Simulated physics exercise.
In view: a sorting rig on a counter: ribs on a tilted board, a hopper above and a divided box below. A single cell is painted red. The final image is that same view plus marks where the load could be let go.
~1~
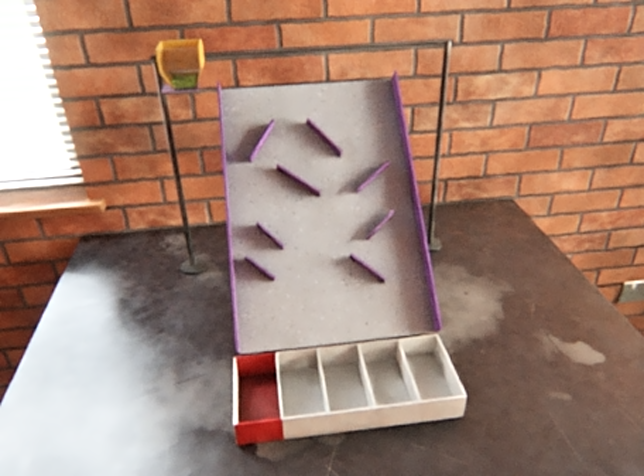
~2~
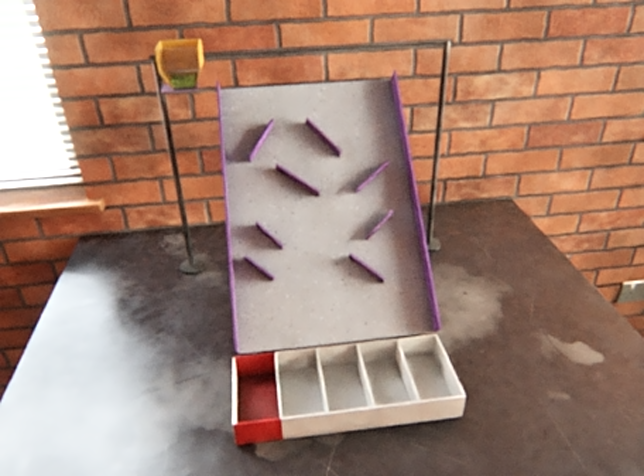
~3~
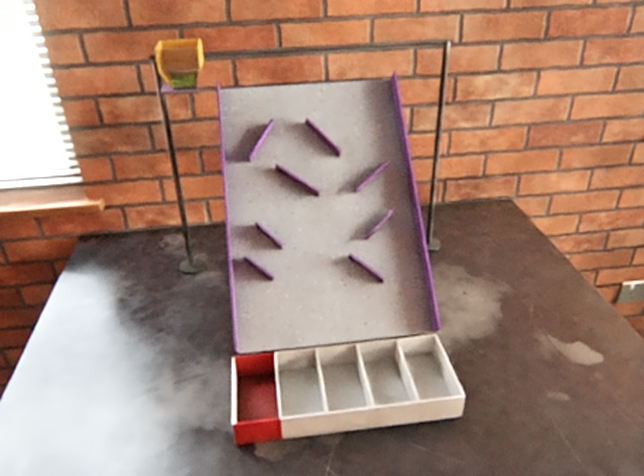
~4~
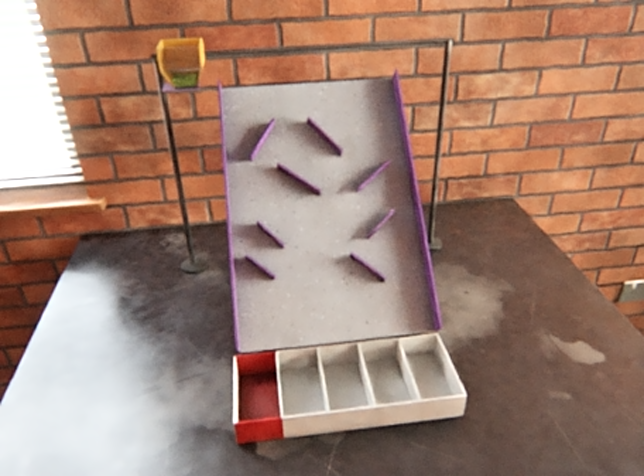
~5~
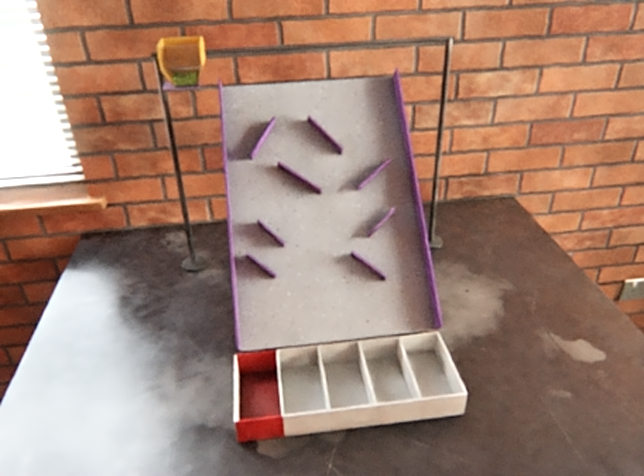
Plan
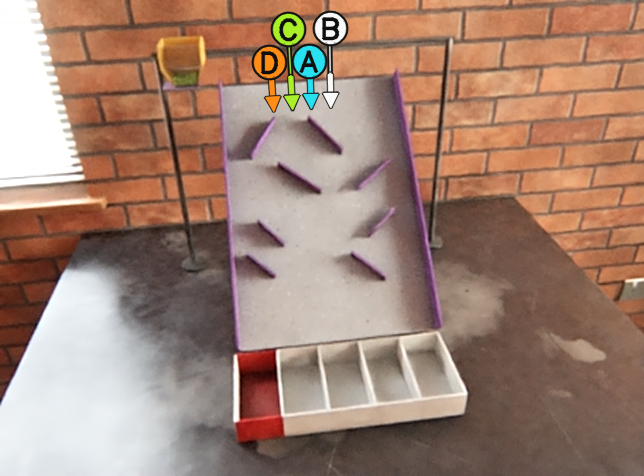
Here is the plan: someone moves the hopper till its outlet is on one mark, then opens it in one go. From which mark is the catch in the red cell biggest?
D beats the others.
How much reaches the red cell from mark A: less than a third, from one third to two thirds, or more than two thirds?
Less than a third.
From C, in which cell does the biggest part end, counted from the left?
It is the fifth one.
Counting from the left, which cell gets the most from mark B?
The third.
On the marked copy, mark A meets the board at (311, 103); mark B meets the board at (330, 102); mark C meets the board at (292, 104); mark D meets the board at (273, 106).
If A is chosen, just a few in the red cell, almost all in other cells, about a tenth outside the box.
If B is chosen, just a few in the red cell, the larger part in other cells, about a tenth outside the box.
If C is chosen, about a tenth in the red cell, almost all in other cells, just a few outside the box.
If D is chosen, roughly a third in the red cell, roughly half in other cells, about a tenth outside the box.
